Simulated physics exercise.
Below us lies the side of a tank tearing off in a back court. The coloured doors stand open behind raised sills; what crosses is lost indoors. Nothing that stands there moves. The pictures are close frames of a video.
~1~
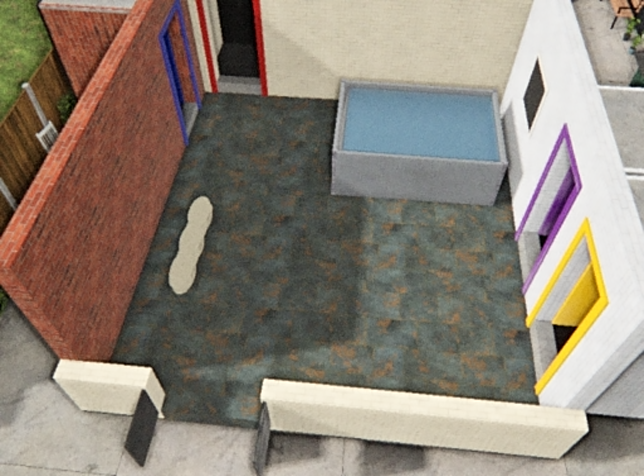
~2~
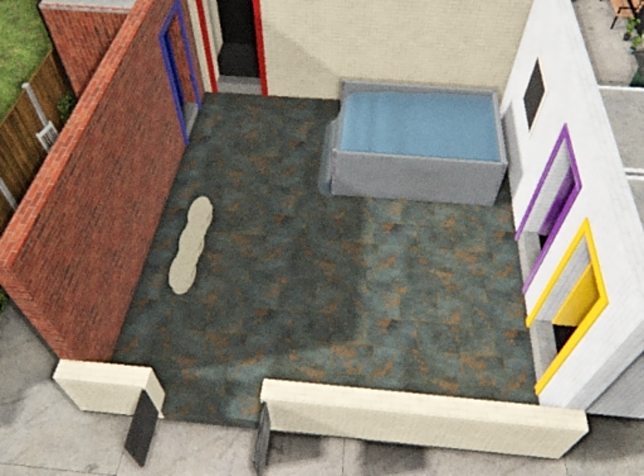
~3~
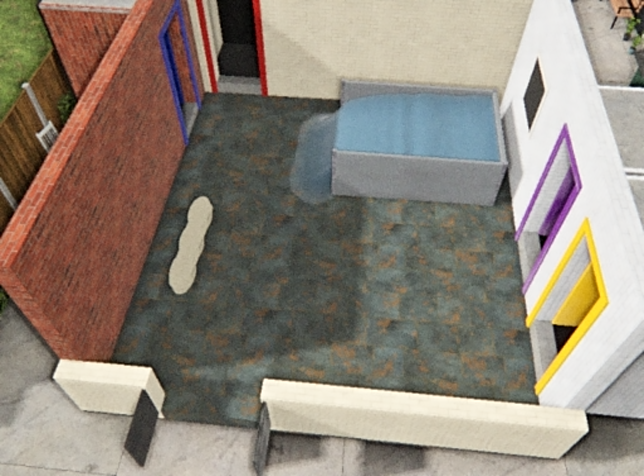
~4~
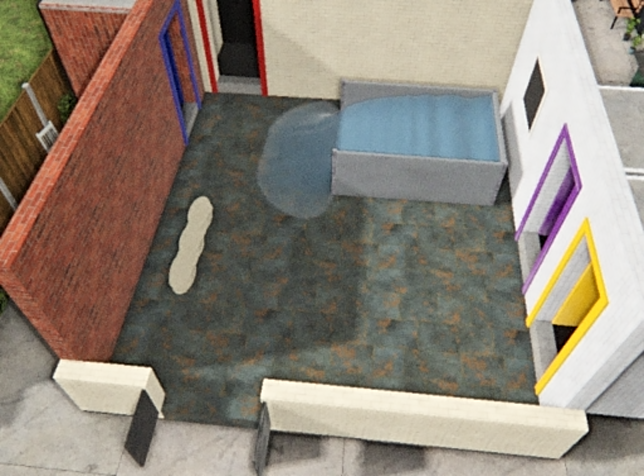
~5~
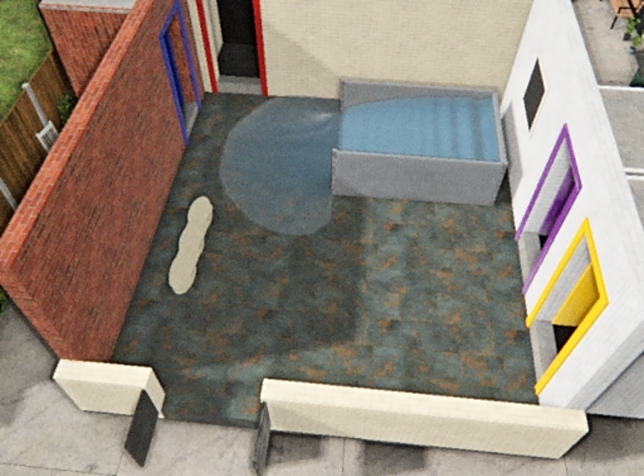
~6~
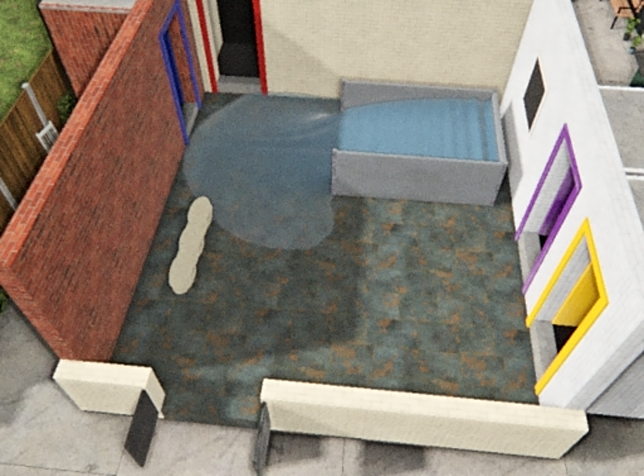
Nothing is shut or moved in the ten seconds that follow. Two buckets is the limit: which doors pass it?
The red door lets in a lot; the yellow door admits no more than that; the blue door lets in a lot; the purple door admits no more than that.
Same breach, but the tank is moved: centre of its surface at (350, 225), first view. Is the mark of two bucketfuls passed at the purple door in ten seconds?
One by one: Purple takes less.
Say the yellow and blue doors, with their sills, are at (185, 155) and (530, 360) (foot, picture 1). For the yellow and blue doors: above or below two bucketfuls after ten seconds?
In short: The yellow one goes over, the blue one takes less.
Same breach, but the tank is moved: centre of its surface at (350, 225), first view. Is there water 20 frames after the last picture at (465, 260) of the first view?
At that place: Dry.
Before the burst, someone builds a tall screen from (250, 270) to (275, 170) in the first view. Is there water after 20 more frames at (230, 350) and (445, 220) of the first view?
In turn: Flooded, free of water.
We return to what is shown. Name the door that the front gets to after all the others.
That is the door marked purple.
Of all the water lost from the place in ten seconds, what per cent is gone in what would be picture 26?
About 45 per cent.
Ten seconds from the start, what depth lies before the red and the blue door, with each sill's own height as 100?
In turn 20 and 40 per cent.
A moment on, water covers 35 % of the floor; the red door wet at the sill, nothing in, the yellow door not reached, the blue door over two buckets in, the purple door not reached.
Next, water covers 45 % of the floor; the red door under two buckets in, the yellow door not reached, the blue door far over two buckets in, the purple door not reached.
Then, water covers 50 % of the floor; the red door far over two buckets in, the yellow door not reached, the blue door far over two buckets in, the purple door not reached.
Later, water covers 80 % of the floor; the red door far over two buckets in, the yellow door wet at the sill, nothing in, the blue door far over two buckets in, the purple door not reached.
In the end, water covers 95 % of the floor; the red door far over two buckets in, the yellow door wet at the sill, nothing in, the blue door far over two buckets in, the purple door wet at the sill, nothing in.
